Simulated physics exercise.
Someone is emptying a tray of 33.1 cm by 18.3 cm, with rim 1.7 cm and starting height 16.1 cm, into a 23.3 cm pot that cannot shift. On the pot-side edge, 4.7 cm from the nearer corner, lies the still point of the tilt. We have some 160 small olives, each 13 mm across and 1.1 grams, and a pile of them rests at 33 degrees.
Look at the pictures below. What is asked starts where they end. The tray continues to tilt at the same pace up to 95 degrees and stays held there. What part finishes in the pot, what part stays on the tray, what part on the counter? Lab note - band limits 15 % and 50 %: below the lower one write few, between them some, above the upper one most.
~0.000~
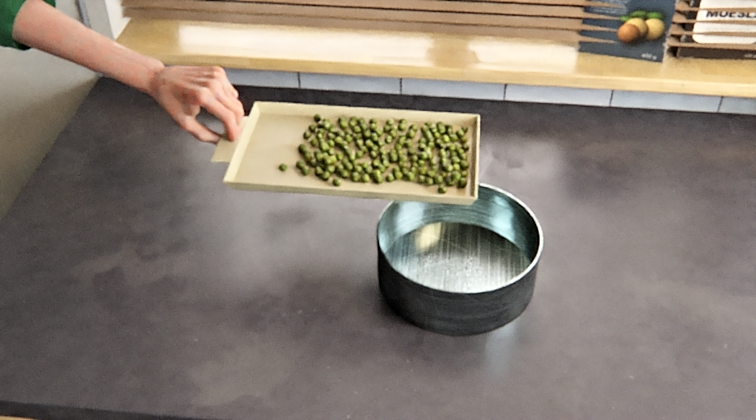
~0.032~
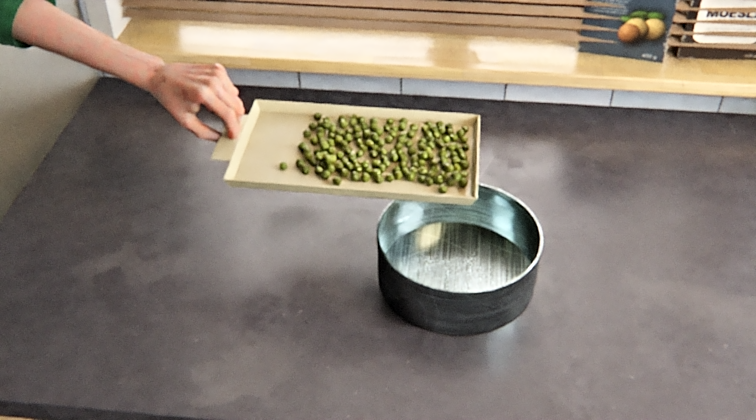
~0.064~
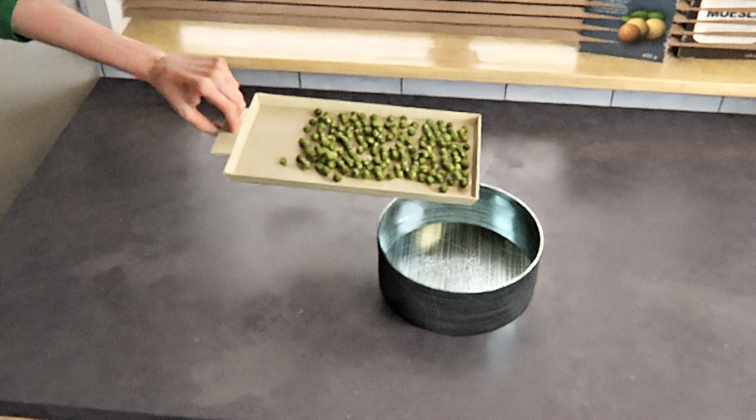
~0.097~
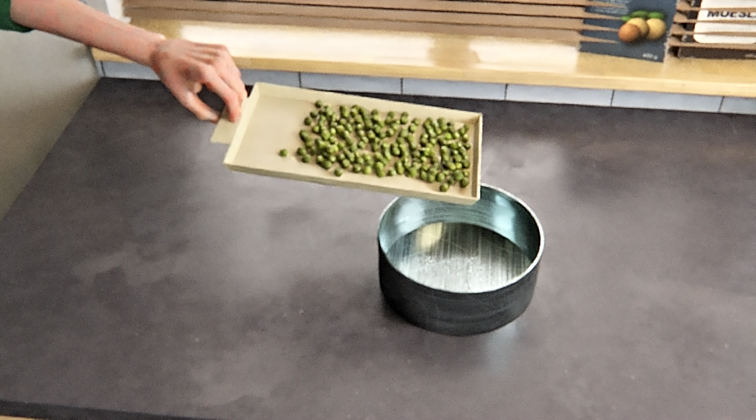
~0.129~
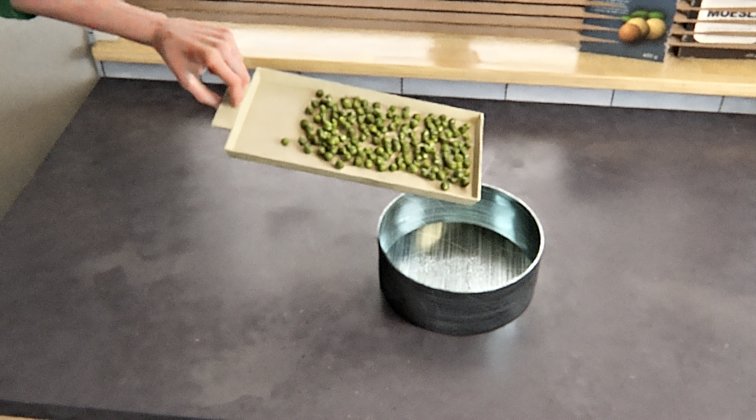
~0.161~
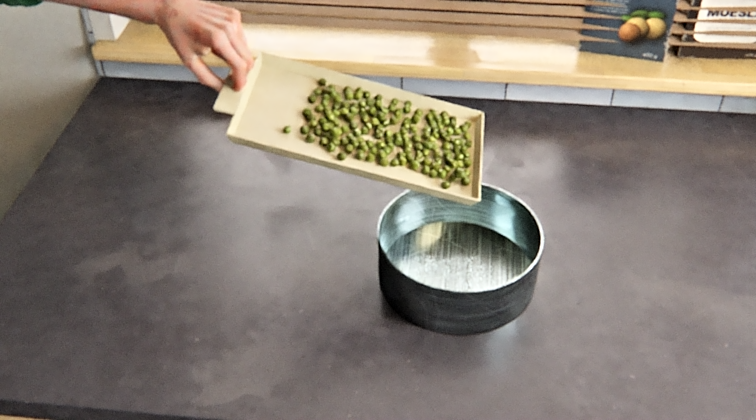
Pot = most; tray = few; counter = some.
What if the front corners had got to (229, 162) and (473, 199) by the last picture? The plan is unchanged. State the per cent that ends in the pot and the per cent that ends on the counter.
Pot 100; counter 5.
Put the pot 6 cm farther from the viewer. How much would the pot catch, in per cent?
Close to 70 per cent, then.
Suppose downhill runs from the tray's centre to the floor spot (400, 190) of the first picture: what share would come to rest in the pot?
My best guess is some 100 per cent.
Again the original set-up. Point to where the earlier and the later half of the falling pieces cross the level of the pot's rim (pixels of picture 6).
First near (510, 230), later near (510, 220).
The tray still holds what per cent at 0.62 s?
Some 85 per cent of the load.
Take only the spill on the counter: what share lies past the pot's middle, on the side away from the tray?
Roughly 100 percent of the spill.
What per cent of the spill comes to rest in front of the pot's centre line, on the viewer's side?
Roughly 20 per cent.
After 0.44 s, tilt 55 degrees; the tray holds 100 %, the pot 0 %.
Then, at 0.62 s, tilt 81 degrees; the tray holds 85 %, the pot 0 %.
After 0.92 s, tilt 95 degrees; the tray holds 0 %, the pot 70 %.
In the end, at 1.7 s, pot 70 %, tray 0 %, counter 30 %.
